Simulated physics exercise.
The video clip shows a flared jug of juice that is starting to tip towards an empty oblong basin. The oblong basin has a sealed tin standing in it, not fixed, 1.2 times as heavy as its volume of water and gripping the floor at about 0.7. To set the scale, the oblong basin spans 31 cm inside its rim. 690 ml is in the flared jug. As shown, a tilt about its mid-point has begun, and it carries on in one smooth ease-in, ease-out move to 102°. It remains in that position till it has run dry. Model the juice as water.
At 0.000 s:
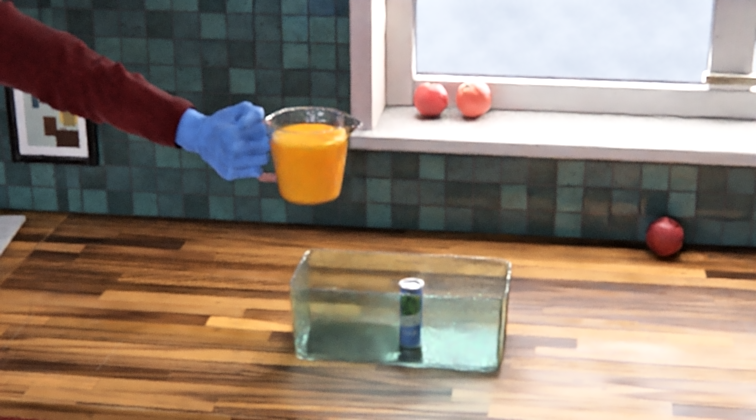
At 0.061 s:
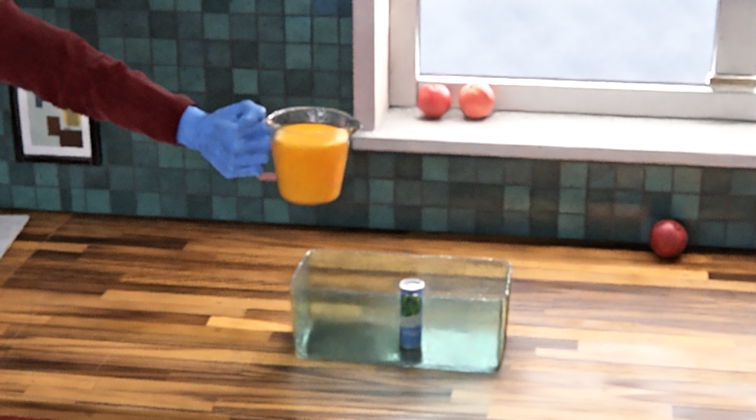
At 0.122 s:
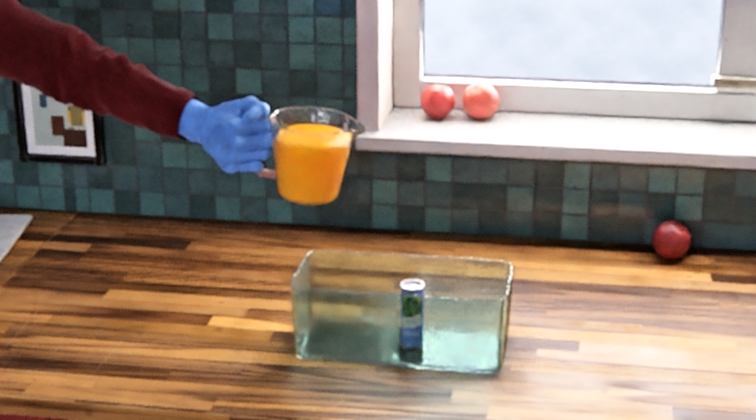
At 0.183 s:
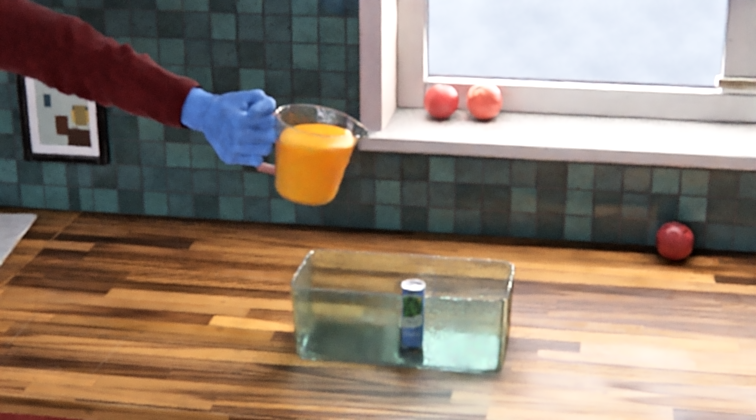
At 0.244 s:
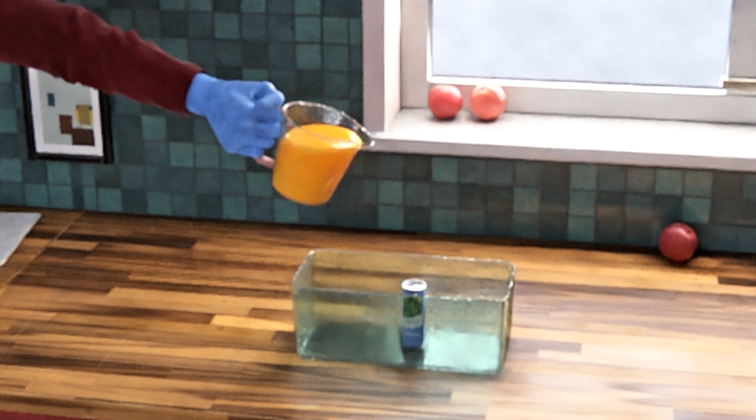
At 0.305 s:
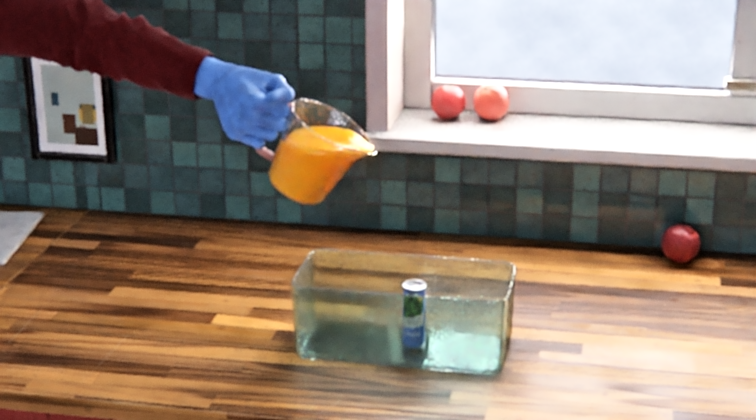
At first, a blue-gloved hand holds a jug of orange juice upright above and behind a clear oblong basin with a small can standing inside, on a wooden counter. The hand then tilts the jug gradually to the right, until the juice reaches its lip.
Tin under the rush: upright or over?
It will come down.
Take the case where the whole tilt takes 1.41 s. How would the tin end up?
With that tilt, the tin stays on its base.
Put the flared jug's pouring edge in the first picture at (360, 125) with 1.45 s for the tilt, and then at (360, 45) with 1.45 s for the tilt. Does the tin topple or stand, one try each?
The tin stays vertical the first time and stays vertical the second time.
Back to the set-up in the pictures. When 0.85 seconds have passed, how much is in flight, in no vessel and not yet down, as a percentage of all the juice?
I'd put it at about 16 per cent of the liquid.
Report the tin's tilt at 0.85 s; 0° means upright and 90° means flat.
0°.
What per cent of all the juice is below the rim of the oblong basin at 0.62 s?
I'd estimate some 14 percent of the liquid.
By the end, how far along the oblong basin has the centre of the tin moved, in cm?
9.0 cm.
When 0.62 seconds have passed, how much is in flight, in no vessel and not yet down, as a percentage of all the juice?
30 %.
By 0.62 s the tilt is 84° and 55 per cent is still to pour; the tin stands where it began.
By 0.85 s the tilt is 102° and 10 per cent is still to pour; the tin stands 1 cm from where it began.
By 1.09 s the tilt is 102° and 0 per cent is still to pour; the tin leans 44°.
By 1.35 s the tilt is 102° and 0 per cent is still to pour; the tin lies on its side.
At rest the tin lies on its side.
